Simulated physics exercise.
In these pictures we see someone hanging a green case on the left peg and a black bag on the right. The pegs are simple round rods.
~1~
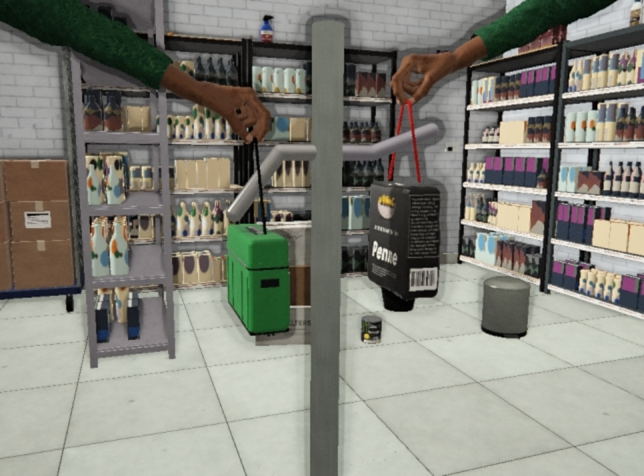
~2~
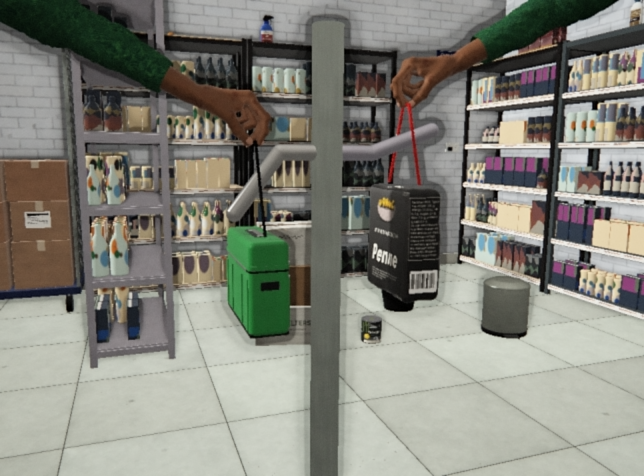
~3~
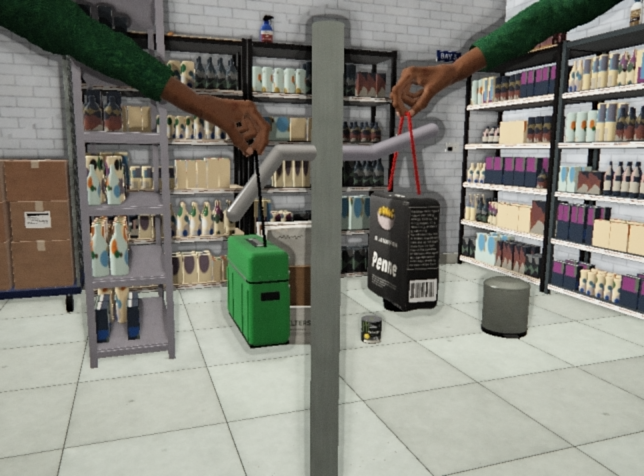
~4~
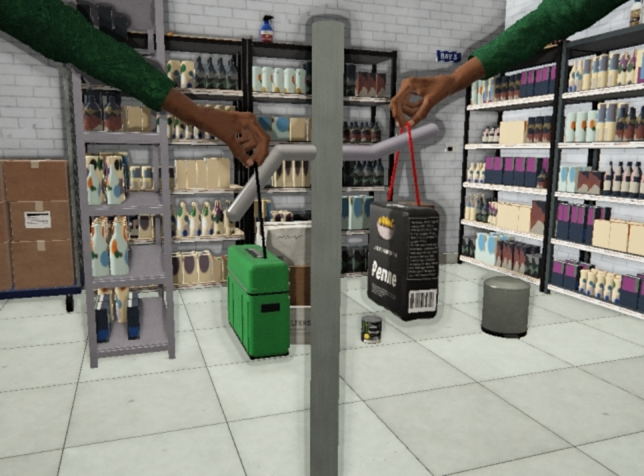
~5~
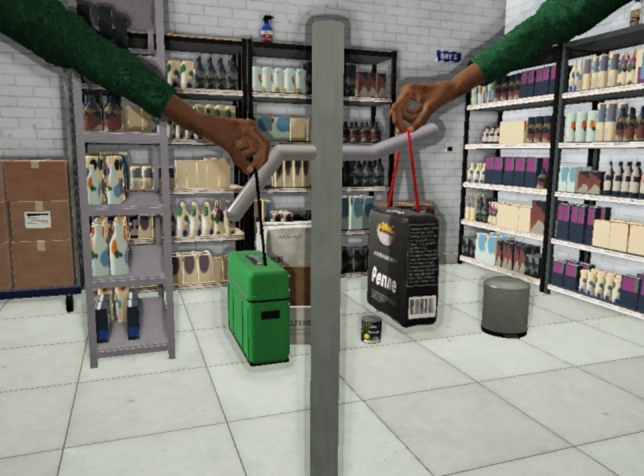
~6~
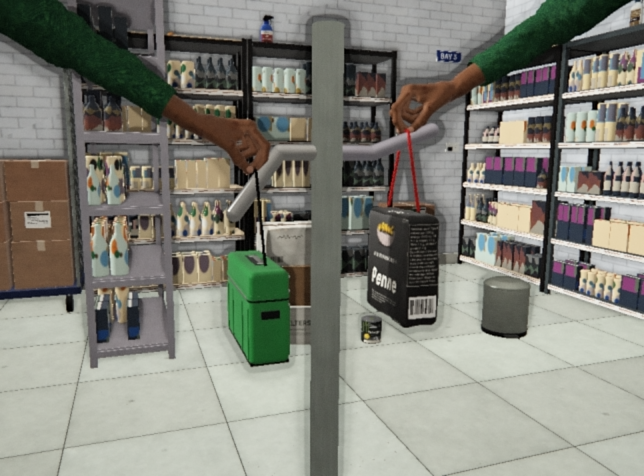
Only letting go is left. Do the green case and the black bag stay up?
One by one: The green case has fallen. The black bag is left dangling.
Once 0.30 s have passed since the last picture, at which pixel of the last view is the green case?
You'd spot its middle roughly at pixel (257, 429) in the last picture's view.
Then, 0.30 s after the last picture, green case falling near (257, 429); black bag hanging near (400, 267).
Then, 0.52 s after the last picture, green case on the floor; black bag hanging near (398, 268).
At rest, green case on the floor; black bag hanging near (396, 268). The green case comes down and the black bag stays hanging.
